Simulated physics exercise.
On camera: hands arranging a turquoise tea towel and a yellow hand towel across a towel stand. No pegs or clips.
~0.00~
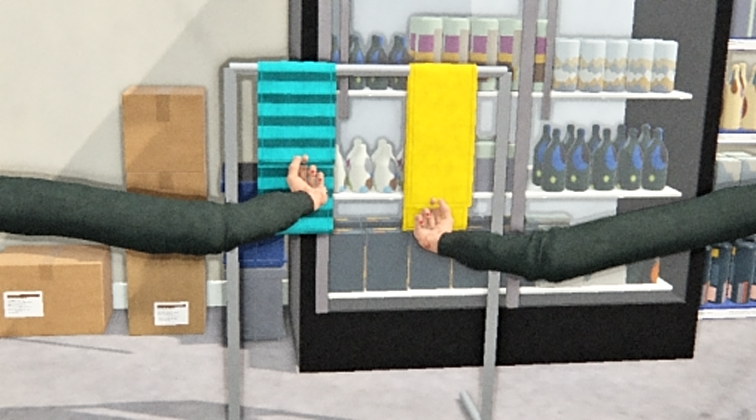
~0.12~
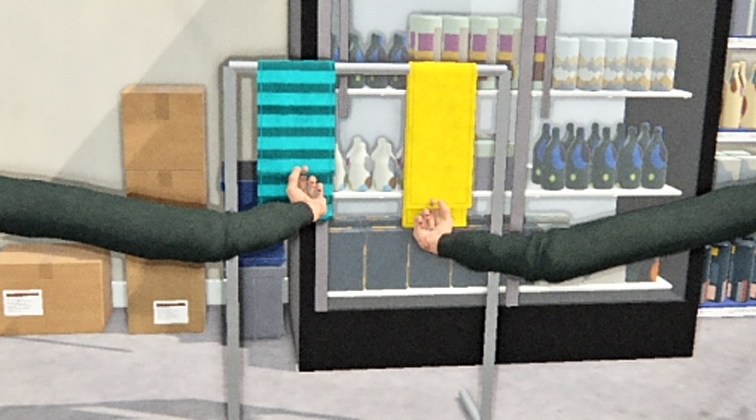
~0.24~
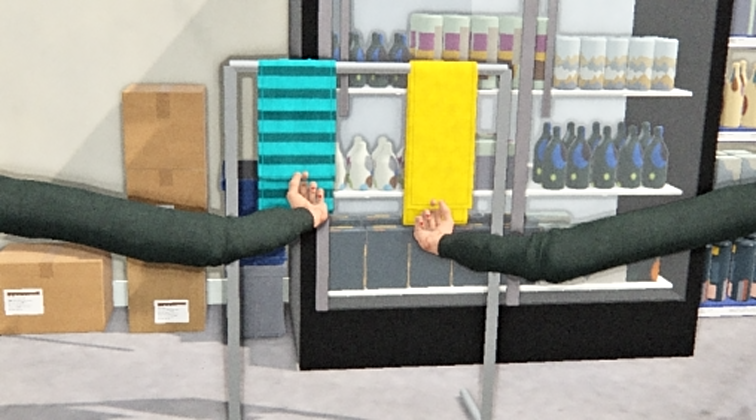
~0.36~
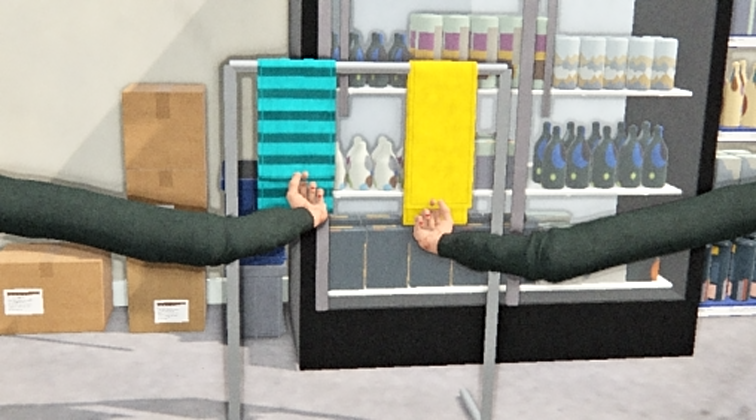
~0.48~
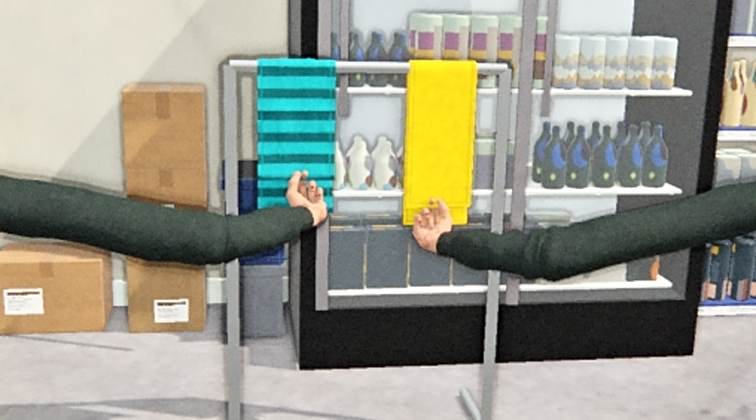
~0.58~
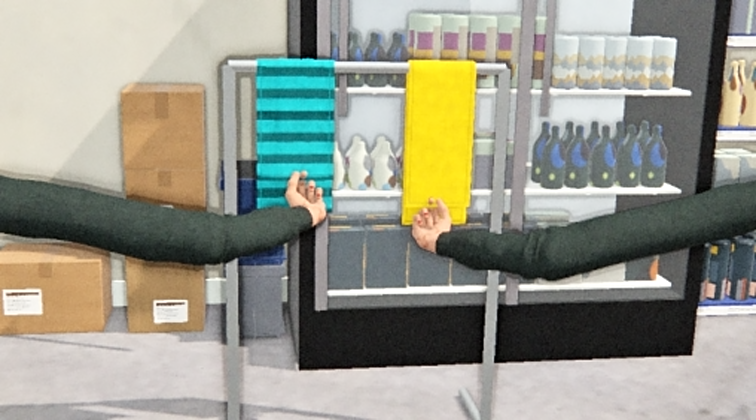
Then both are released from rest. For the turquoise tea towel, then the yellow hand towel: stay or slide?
The turquoise tea towel stays on; the yellow hand towel hangs there.
By 0.88 s, tea towel unmoved; hand towel unmoved.
When it is over, tea towel unmoved; hand towel unmoved. The turquoise tea towel hangs there and the yellow hand towel keeps its place.
